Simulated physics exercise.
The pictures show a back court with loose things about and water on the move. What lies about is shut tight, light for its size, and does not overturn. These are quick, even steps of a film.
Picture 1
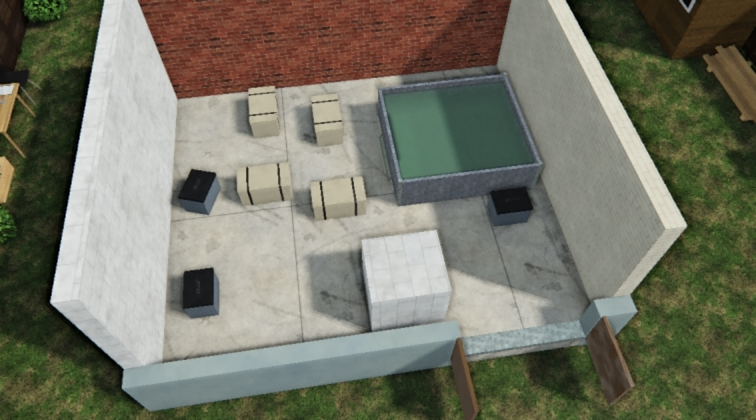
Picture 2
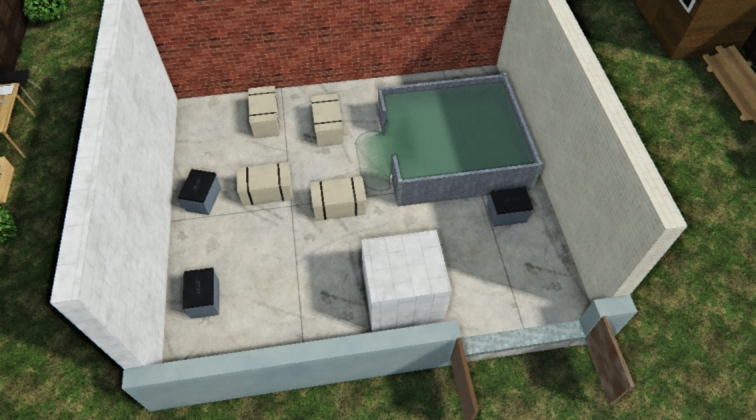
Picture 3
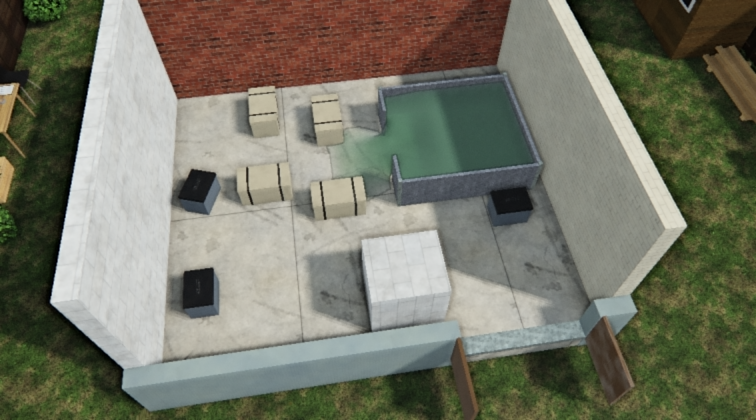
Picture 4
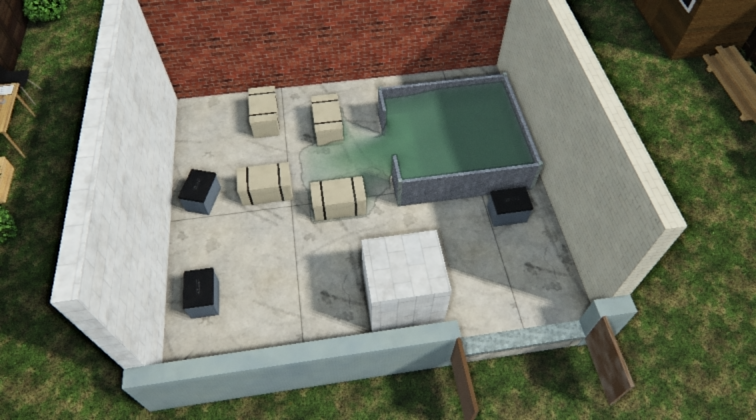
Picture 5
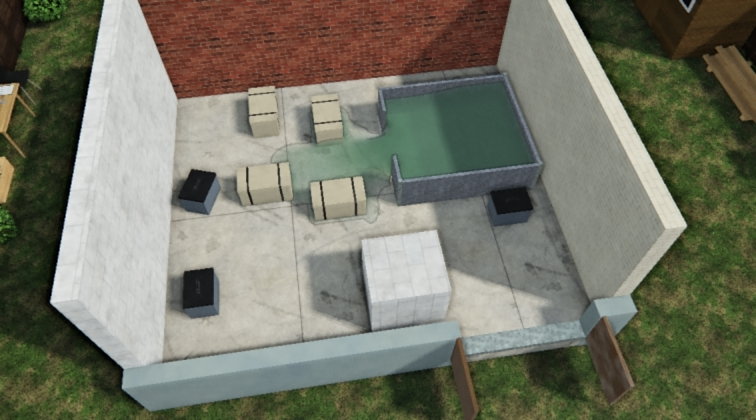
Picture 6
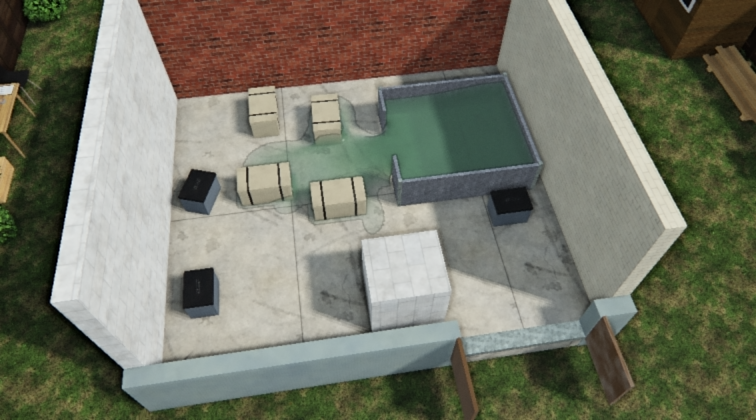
In the video, green water stands in a raised stone tank in a walled court, then pours through a gap in its left side and spreads leftward across the floor among strapped tan boxes, which stay in place.
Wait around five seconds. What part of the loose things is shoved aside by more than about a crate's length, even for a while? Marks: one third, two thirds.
That comes to two thirds or above.
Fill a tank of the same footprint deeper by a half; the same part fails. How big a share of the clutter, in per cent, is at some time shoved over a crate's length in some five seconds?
Some 90 per cent.
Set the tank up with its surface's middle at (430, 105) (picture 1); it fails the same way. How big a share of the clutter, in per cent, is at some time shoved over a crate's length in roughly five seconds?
Close to 70 %.
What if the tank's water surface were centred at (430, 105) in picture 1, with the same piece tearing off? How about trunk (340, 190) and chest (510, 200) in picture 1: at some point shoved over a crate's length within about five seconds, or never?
In that order: Never so far, less than that.
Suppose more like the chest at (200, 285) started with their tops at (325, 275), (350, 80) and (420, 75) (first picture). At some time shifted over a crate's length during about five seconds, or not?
As listed: No, swept aside, short of that.
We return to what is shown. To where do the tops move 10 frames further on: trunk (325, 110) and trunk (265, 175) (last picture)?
Roughly at (282, 81) and (218, 188).
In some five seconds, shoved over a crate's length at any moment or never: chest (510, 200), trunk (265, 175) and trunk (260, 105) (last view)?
In that order: No, pushed that far, yes.
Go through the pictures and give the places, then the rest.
In the first frame, a trunk at (327, 112), on the bottom; a trunk at (338, 191), on the bottom; 0 of 7 have shifted.
In the second frame, a trunk at (327, 112) rests on the ground; a trunk at (338, 191) rests on the ground; 0 of 7 have shifted.
In the third frame, a trunk at (327, 112), on the bottom; a trunk at (338, 191), on the bottom; 0 of 7 have shifted.
In the fourth frame, a trunk at (327, 112) rests on the ground; a trunk at (338, 191), on the bottom; 0 of 7 have shifted.
In the fifth frame, a trunk at (327, 112), on the bottom; a trunk at (338, 191), on the bottom; 0 of 7 have shifted.
In the sixth frame, a trunk at (326, 112), on the bottom; a trunk at (338, 191) rests on the ground; 0 of 7 have shifted.
A moment on, 0 of 7 are well off their spots; 0 afloat.
Next, 4 of 7 are well off their spots; 2 afloat.
Later, 6 of 7 are well off their spots; 4 afloat.
In the end, 6 of 7 are well off their spots, and 6 have been at some point; 3 afloat.
